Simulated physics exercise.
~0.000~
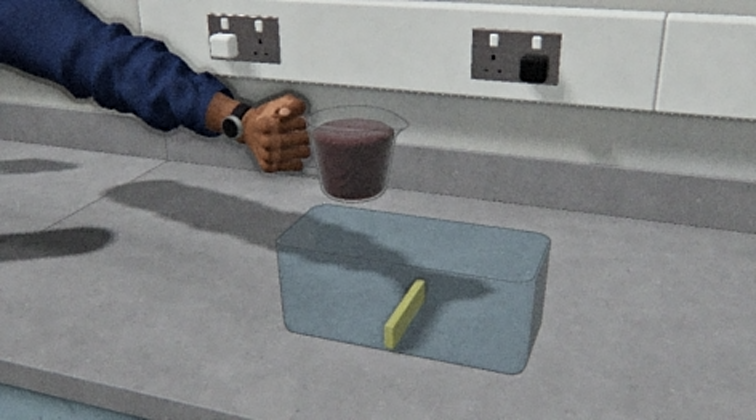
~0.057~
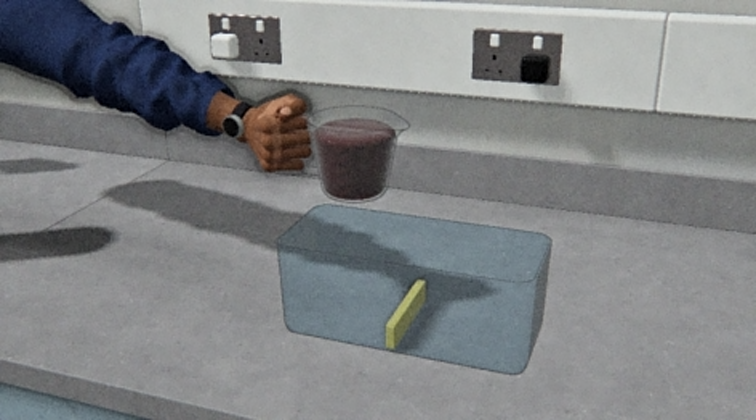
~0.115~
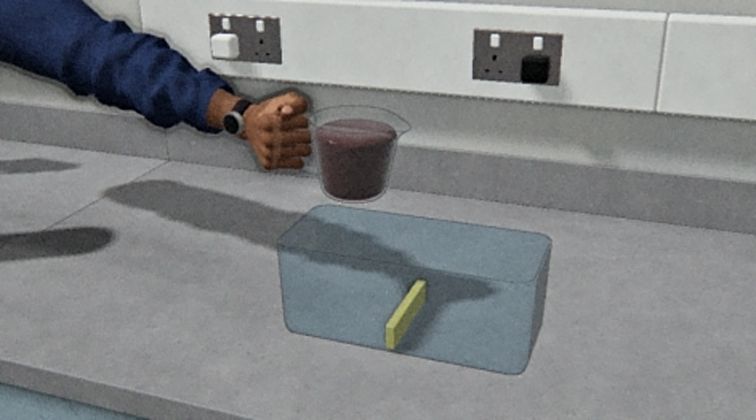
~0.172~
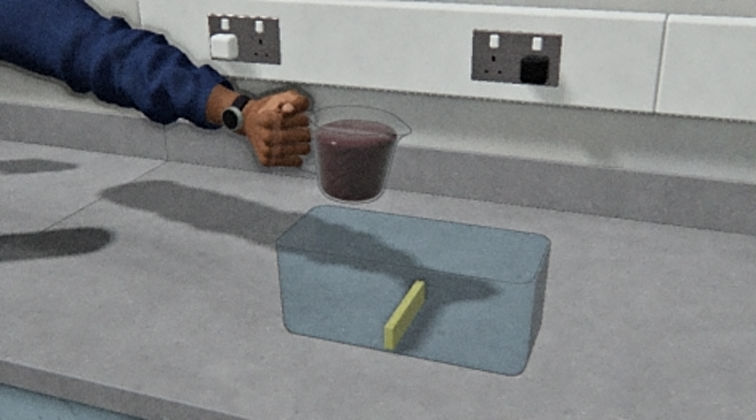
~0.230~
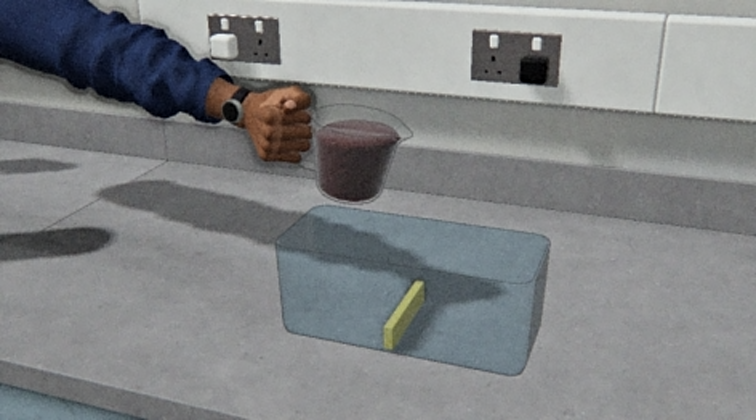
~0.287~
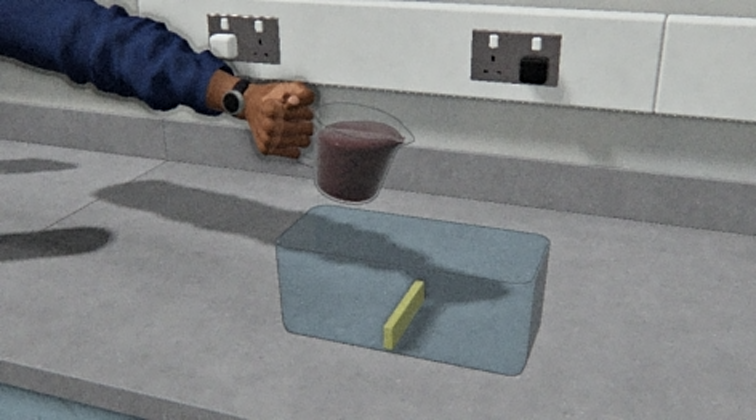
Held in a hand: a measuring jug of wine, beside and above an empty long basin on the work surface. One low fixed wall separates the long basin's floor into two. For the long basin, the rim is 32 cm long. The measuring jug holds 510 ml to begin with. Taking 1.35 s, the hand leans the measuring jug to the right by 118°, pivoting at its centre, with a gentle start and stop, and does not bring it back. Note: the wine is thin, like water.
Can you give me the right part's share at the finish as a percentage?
Sure, about 91 percent.
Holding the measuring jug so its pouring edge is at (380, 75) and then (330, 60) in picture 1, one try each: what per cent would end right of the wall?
Some 80 and 20 per cent, in that order.
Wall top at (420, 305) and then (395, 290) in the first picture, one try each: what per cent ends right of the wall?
Try 1: 85 %; try 2: 95 %.
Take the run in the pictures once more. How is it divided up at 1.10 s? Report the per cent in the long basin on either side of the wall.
Near 6 on the left, 86 on the right.
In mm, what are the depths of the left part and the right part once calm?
On the left it stands about 2 mm, on the right about 22 mm.
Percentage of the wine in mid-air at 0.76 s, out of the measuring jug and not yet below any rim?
Roughly 20 percent.
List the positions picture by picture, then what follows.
The first picture shows tilt 0°; pouring edge (408, 126); surface from (317, 125) to (395, 133); the long basin's rim runs from (296, 224) to (543, 260); the wall's top is at (406, 303).
The second picture shows tilt 1°; pouring edge (410, 126); surface from (318, 125) to (396, 133).
The third picture shows tilt 2°; pouring edge (411, 128); surface from (319, 125) to (397, 134).
The fourth picture shows tilt 5°; pouring edge (411, 132); surface from (319, 125) to (398, 136).
The fifth picture shows tilt 8°; pouring edge (413, 136); surface from (320, 126) to (401, 136).
The sixth picture shows tilt 13°; pouring edge (414, 141); surface from (321, 127) to (405, 138).
By 0.76 s the tilt is 70° and 60 per cent is still to pour, 0 is left of the wall and 21 right of it.
By 1.10 s the tilt is 108° and 5 per cent is still to pour, 6 is left of the wall and 85 right of it.
By 1.46 s the tilt is 118° and 0 per cent is still to pour, 8 is left of the wall and 91 right of it.
By 1.85 s the tilt is 118° and 0 per cent is still to pour, 9 is left of the wall and 91 right of it.
At rest 9 per cent lies left of the wall, 91 right of it and 0 outside.
